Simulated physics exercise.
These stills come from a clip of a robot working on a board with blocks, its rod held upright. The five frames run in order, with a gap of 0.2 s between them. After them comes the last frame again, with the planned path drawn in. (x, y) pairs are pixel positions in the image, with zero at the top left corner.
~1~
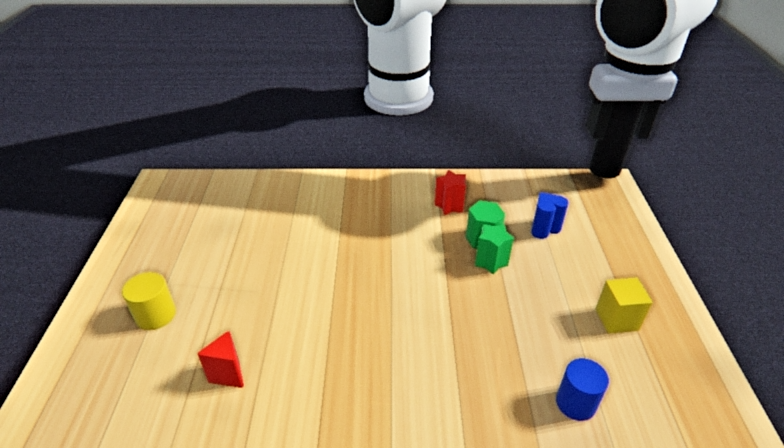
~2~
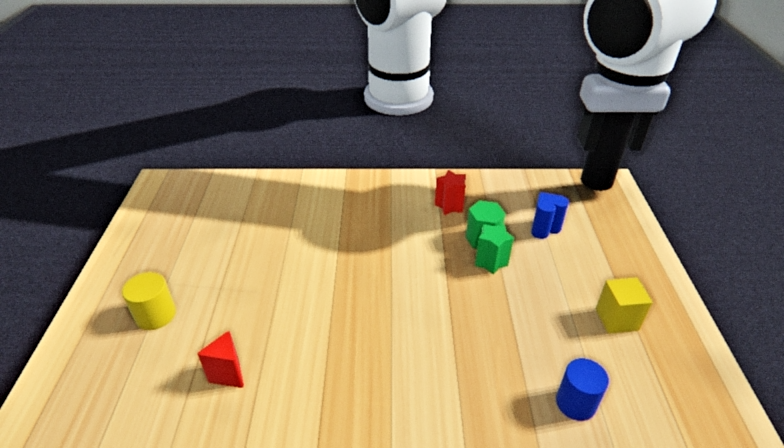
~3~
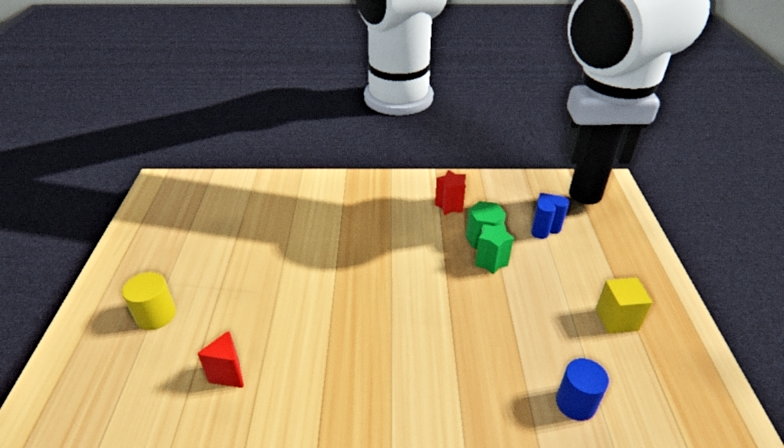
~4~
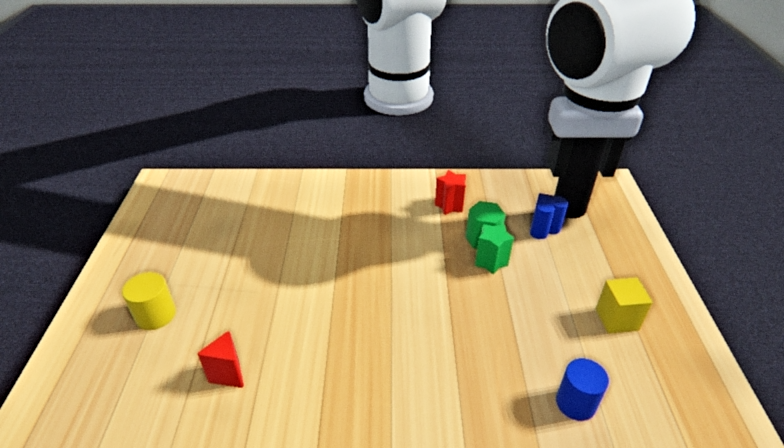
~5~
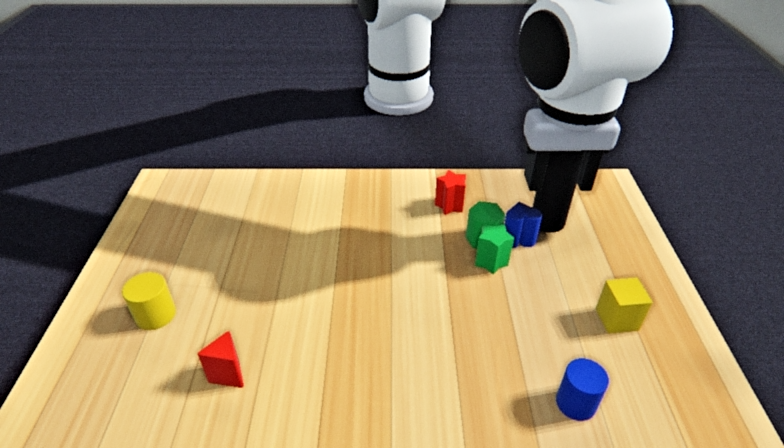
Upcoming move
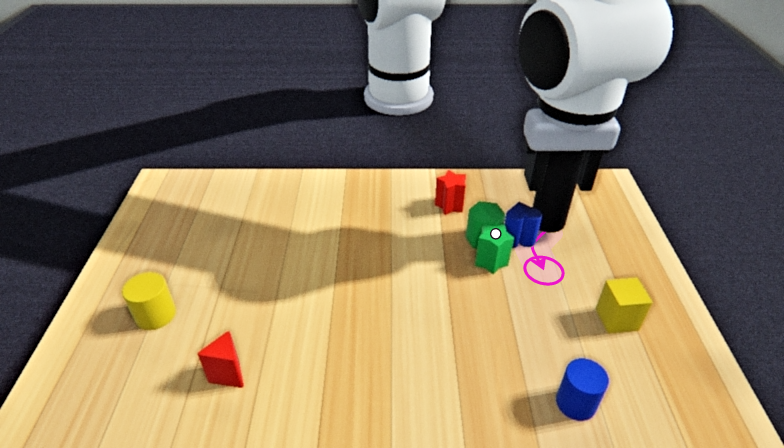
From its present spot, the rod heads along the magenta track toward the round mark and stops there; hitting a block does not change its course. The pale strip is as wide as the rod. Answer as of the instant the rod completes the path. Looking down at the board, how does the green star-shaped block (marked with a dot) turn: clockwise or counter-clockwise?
Spin direction: Counter-clockwise.
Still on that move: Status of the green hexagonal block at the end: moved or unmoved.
That block ends up displaced.
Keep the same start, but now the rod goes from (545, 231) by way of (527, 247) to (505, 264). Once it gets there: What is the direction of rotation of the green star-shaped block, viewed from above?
From above, it looks like the green star-shaped block goes counterclockwise.
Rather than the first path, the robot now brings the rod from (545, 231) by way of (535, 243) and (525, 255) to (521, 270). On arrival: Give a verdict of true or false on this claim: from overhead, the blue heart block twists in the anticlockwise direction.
False
Path on the board, from (545, 231) via (535, 241) and (536, 255), ending at (544, 270); the dot is on the green star-shaped block.
On the path given first. Halfway along, rod at (535, 239); green hexagonal block at (473, 210), turned 20° clockwise; green star-shaped block at (490, 237), turned 20° anticlockwise; blue heart block at (507, 222), turned 40° clockwise.
At the end, rod at (546, 261); green hexagonal block at (473, 210), turned 20° clockwise; green star-shaped block at (490, 237), turned 20° anticlockwise; blue heart block at (508, 223), turned 45° clockwise; yellow square block in place.
